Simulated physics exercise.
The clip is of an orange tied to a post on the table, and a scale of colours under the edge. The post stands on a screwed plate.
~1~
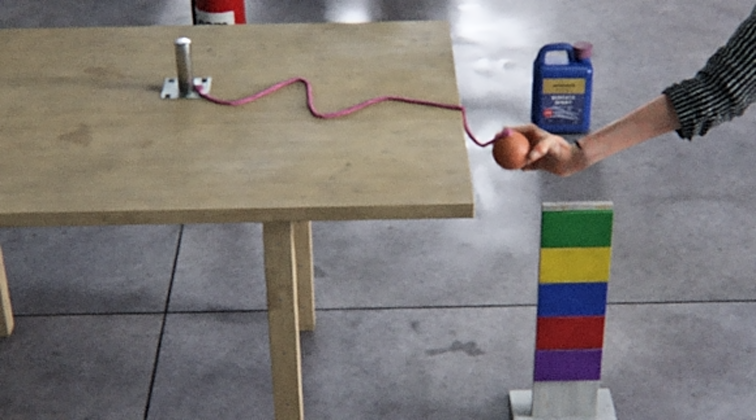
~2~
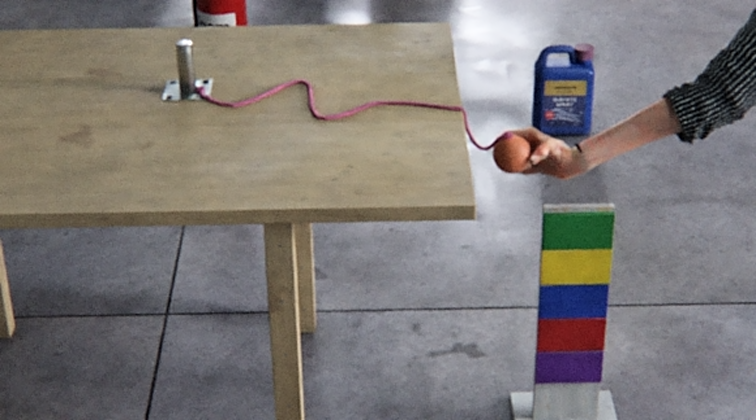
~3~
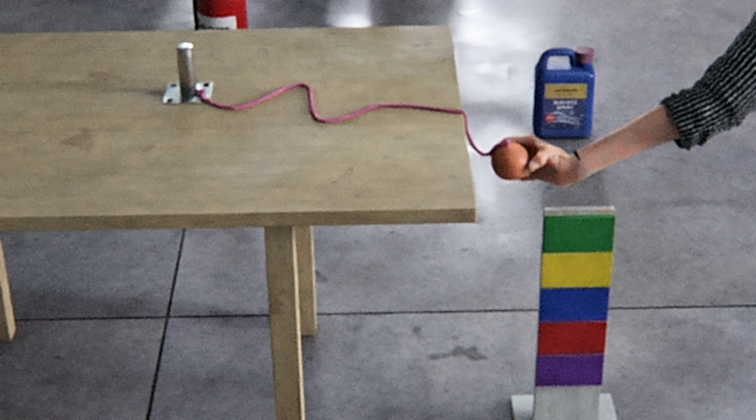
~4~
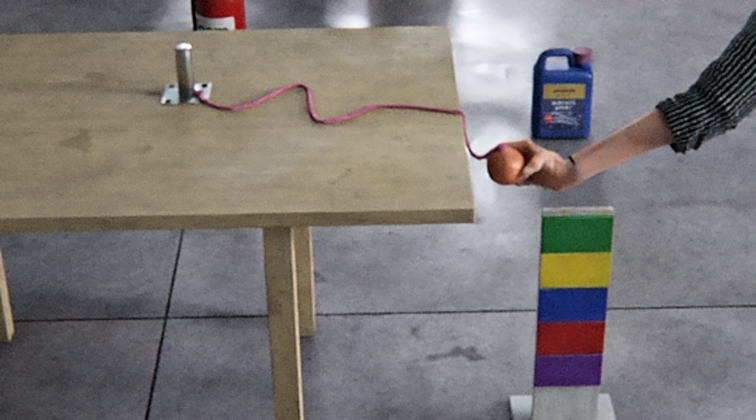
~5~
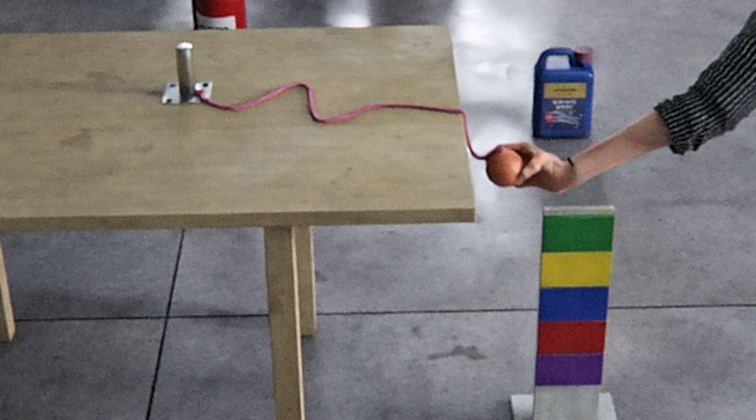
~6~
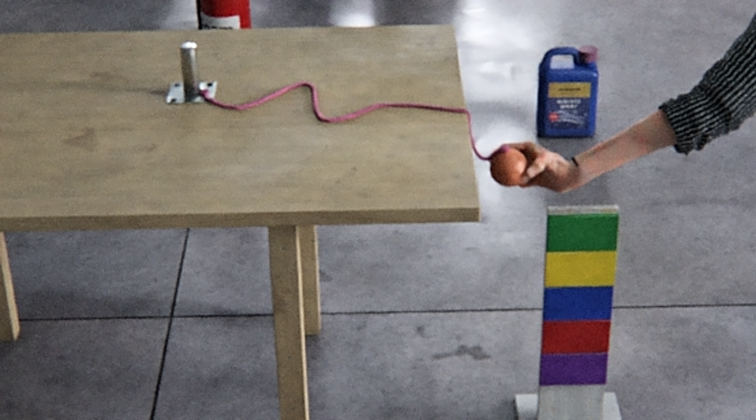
The footage shows a hand holding an orange ball-like object, tied by a slack reddish cord to a metal post on a wooden table, beside a coloured scale; the hand lowers it very slightly, and little else moves.
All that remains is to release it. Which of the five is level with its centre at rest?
Its middle rests at the blue band.
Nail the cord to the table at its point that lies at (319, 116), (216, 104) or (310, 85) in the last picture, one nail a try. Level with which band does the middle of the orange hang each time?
One after the other, green; blue; yellow.
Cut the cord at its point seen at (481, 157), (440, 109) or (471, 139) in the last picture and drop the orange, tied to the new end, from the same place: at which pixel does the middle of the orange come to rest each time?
The places are (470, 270), (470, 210) and (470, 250).
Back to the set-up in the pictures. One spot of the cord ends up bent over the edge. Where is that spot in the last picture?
At (358, 113), roughly.
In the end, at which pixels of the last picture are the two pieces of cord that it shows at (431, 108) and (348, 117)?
They go to (467, 184) and to (458, 108).
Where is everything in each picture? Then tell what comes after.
In the first picture, orange (511, 151); green (577, 231); yellow (575, 266); blue (573, 300); red (571, 334); purple (568, 366).
In the second picture, orange (512, 154); cord through (220, 104) (289, 85) (312, 107) (370, 105) (453, 109).
In the third picture, orange (510, 161).
In the fourth picture, orange (505, 166); cord through (219, 108) (288, 89) (311, 110) (369, 108) (452, 112).
In the fifth picture, orange (504, 168).
In the sixth picture, orange (508, 168); cord through (224, 107) (293, 88) (316, 109) (374, 107) (457, 111).
Soon after, orange near (485, 283); level with blue.
After that, orange near (437, 289); level with blue.
And then, orange near (476, 298); level with blue.
In the end, orange near (467, 297); level with blue. The blue one.
